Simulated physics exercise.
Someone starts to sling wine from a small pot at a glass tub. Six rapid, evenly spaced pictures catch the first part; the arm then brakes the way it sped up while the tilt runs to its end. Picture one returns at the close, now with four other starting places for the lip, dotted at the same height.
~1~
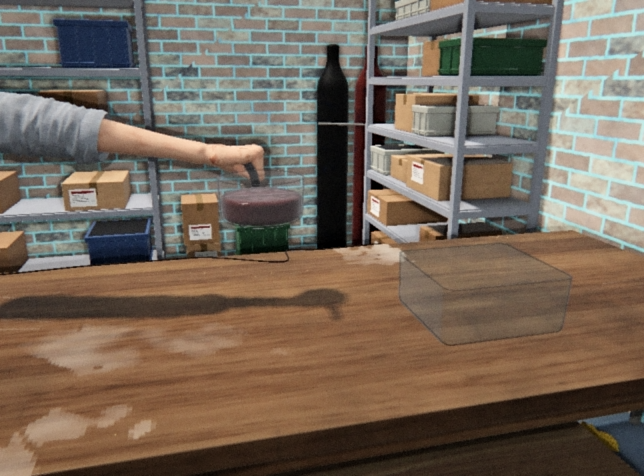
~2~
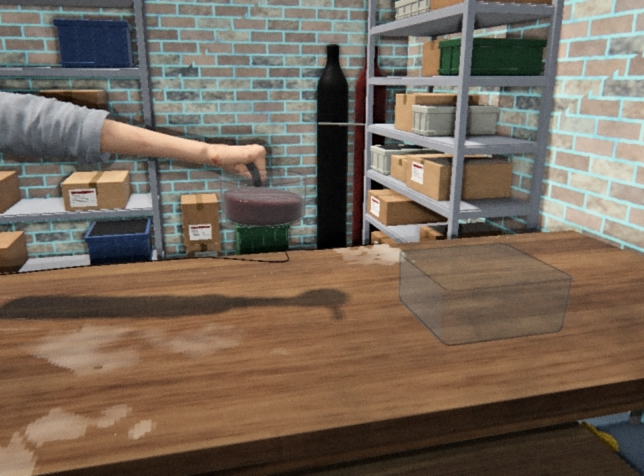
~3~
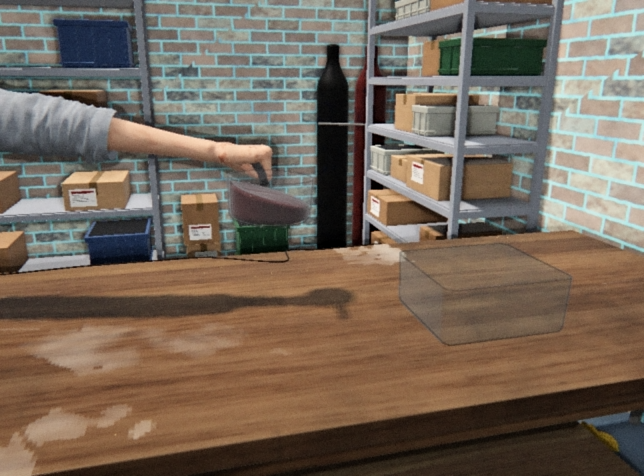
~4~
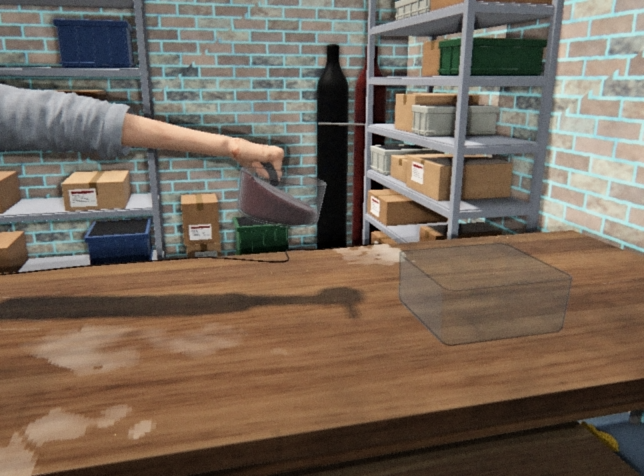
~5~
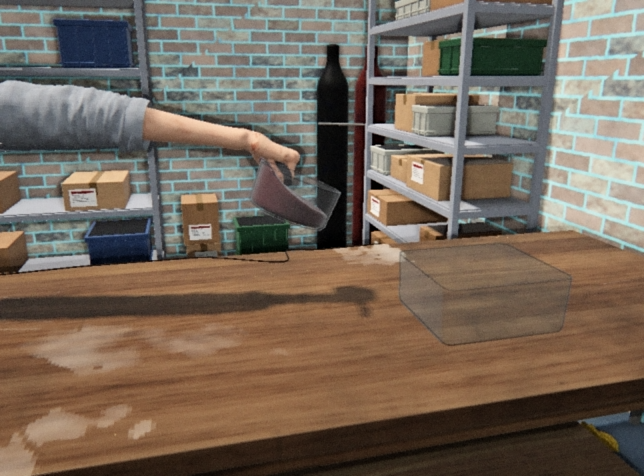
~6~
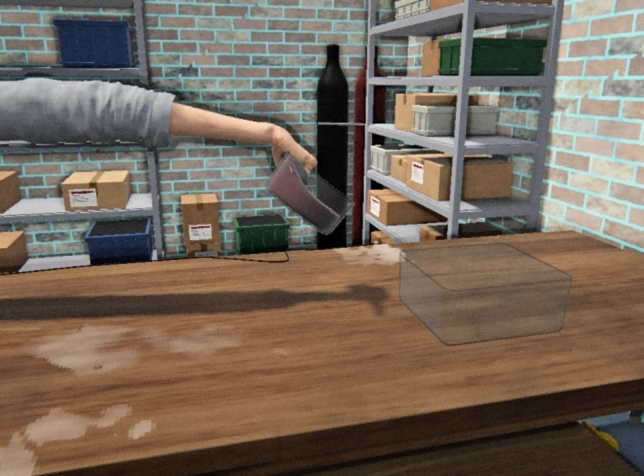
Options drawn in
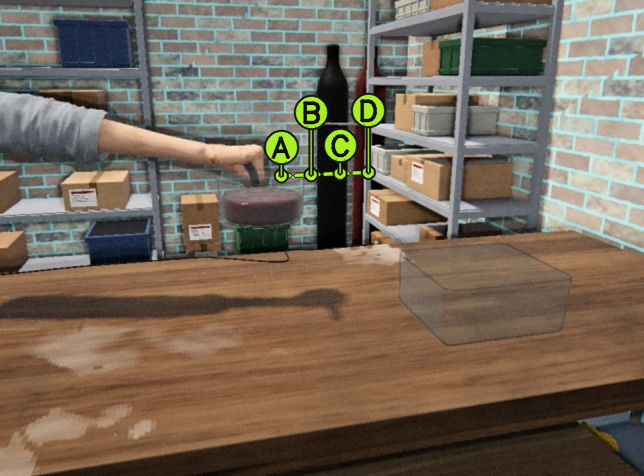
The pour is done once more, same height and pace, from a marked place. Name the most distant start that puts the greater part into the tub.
That is place A.
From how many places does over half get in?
All four.
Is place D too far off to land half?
No, that is safe.
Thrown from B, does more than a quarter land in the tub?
Yes, clearly.
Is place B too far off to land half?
No, not at all.
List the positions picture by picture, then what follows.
The first frame shows upright, lip at (302, 175); tub from (440, 344) to (560, 329); nothing has left yet.
The second frame shows upright, lip at (304, 175); nothing has left yet.
The third frame shows tipped about 3°, lip at (311, 176); nothing has left yet.
The fourth frame shows tipped about 11°, lip at (323, 182); nothing has left yet.
The fifth frame shows tipped about 23°, lip at (337, 190); nothing has left yet.
The sixth frame shows tipped about 39°, lip at (351, 201); nothing has left yet.
On the marked copy, A at (281, 175); B at (311, 174); C at (340, 173); D at (368, 172).
Choosing A, about 68 % lands in the tub, 16 % falls short and 16 % goes beside or beyond.
Choosing B, about 74 % lands in the tub, 7 % falls short and 19 % goes beside or beyond.
Choosing C, about 86 % lands in the tub, 9 % falls short and 5 % goes beside or beyond.
Choosing D, about 90 % lands in the tub, 6 % falls short and 3 % goes beside or beyond.
